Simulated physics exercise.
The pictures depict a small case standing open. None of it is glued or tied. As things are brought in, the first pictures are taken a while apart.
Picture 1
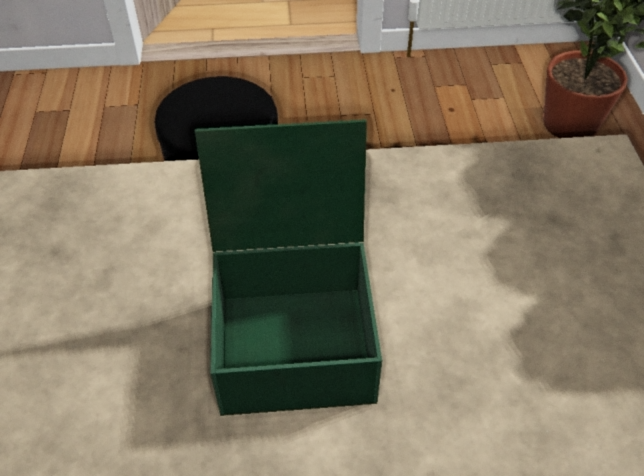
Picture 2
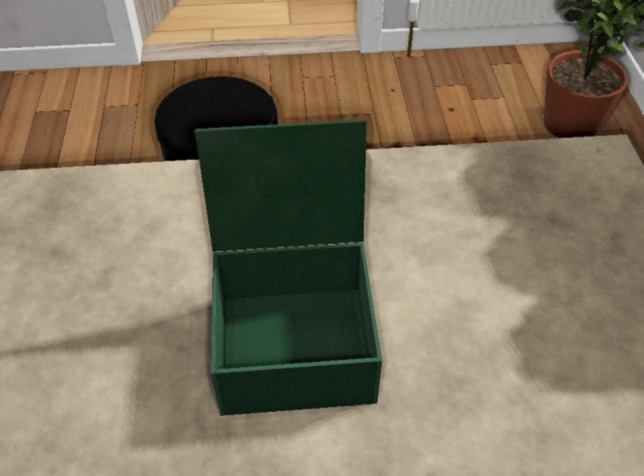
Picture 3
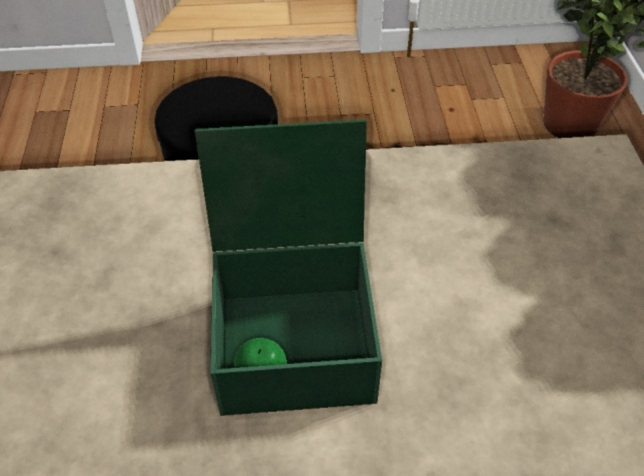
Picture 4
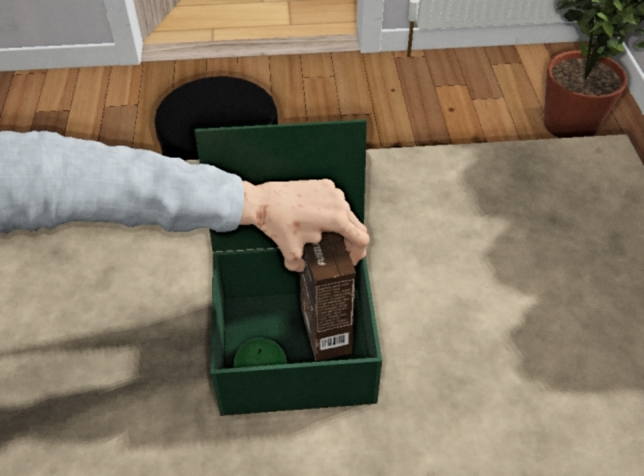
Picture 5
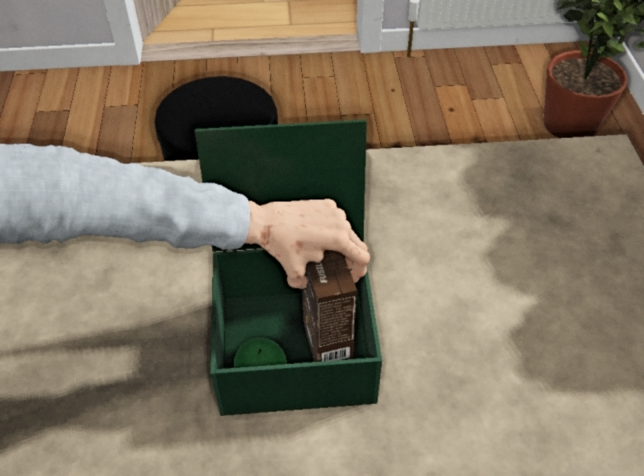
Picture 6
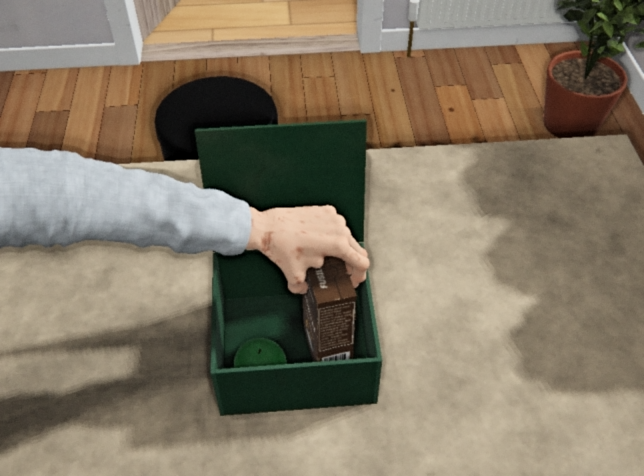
A green ball appears in an open box, then a hand lowers in a brown packet.
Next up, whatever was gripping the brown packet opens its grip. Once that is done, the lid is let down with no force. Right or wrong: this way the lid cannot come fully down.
Right, it cannot come fully down.
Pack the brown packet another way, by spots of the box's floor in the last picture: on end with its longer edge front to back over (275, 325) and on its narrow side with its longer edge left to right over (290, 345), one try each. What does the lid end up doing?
On the first try the lid remains open; on the second it comes fully down.
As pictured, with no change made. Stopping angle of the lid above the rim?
Roughly 50 degrees above the rim.
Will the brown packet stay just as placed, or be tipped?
Once everything settles, it keeps its original angle.
Then, 1.10 s on from there, lid starting down.
Then, 1.50 s on from there, lid 63° above the rim.
In the end, lid 52° above the rim; both unmoved. At the end, from the last picture's camera, brown packet near (328, 313).
